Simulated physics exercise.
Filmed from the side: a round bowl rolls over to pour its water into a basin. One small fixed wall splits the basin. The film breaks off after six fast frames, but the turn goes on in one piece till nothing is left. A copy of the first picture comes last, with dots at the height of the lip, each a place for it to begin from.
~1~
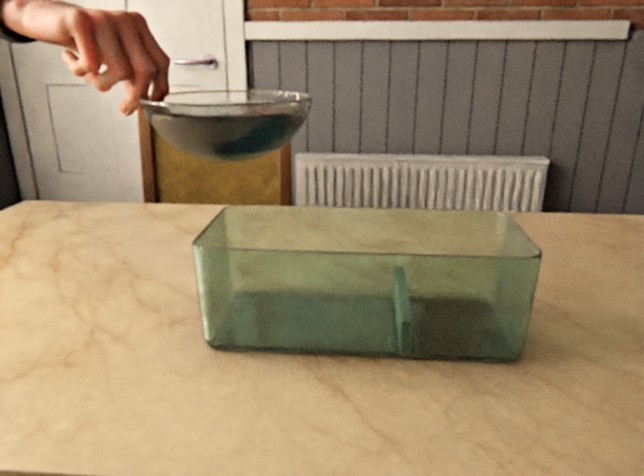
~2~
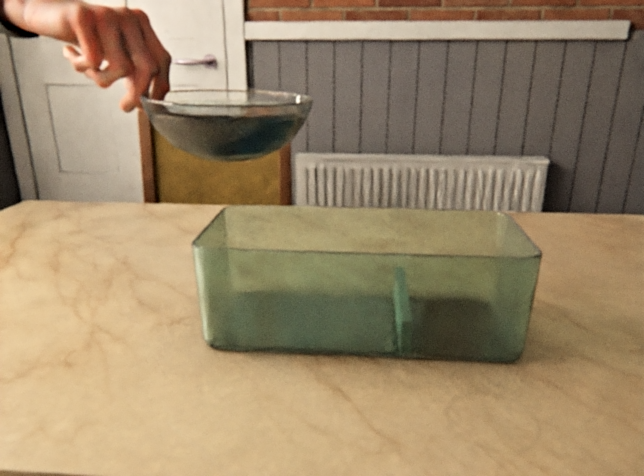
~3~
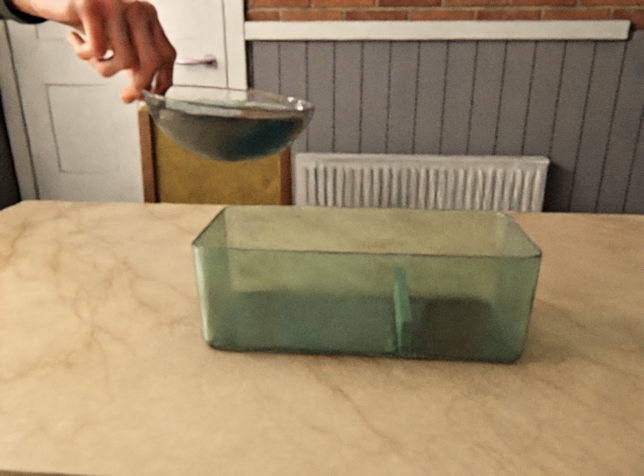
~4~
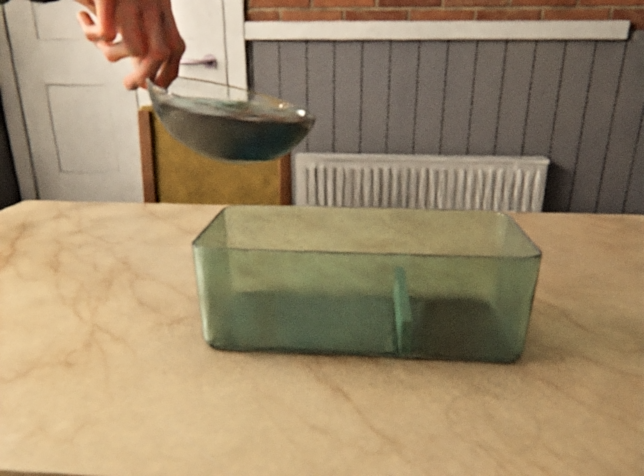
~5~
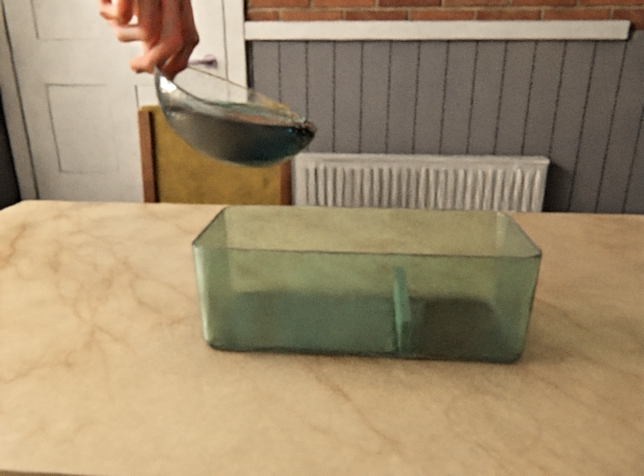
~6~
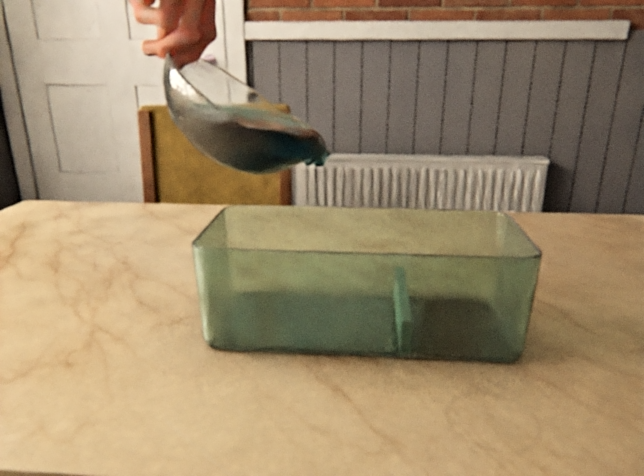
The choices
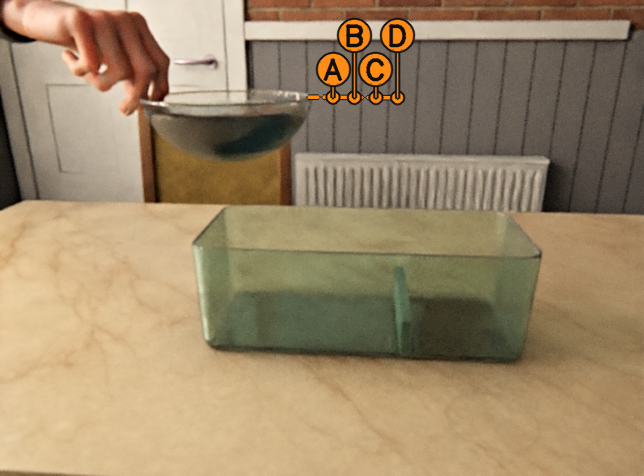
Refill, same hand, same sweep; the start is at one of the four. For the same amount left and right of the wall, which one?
C works best here.
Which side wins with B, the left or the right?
The left side.
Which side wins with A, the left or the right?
The left side.
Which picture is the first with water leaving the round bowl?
Picture 5.
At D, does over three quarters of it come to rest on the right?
No.
In orange, A at (333, 97); B at (354, 97); C at (375, 97); D at (397, 97).
With A, about 80 % ends left of the wall and 15 % right of it; 5 % is lost outside.
With B, about 65 % ends left of the wall and 30 % right of it; 5 % is lost outside.
With C, about 49 % ends left of the wall and 48 % right of it; 3 % is lost outside.
With D, about 40 % ends left of the wall and 59 % right of it.
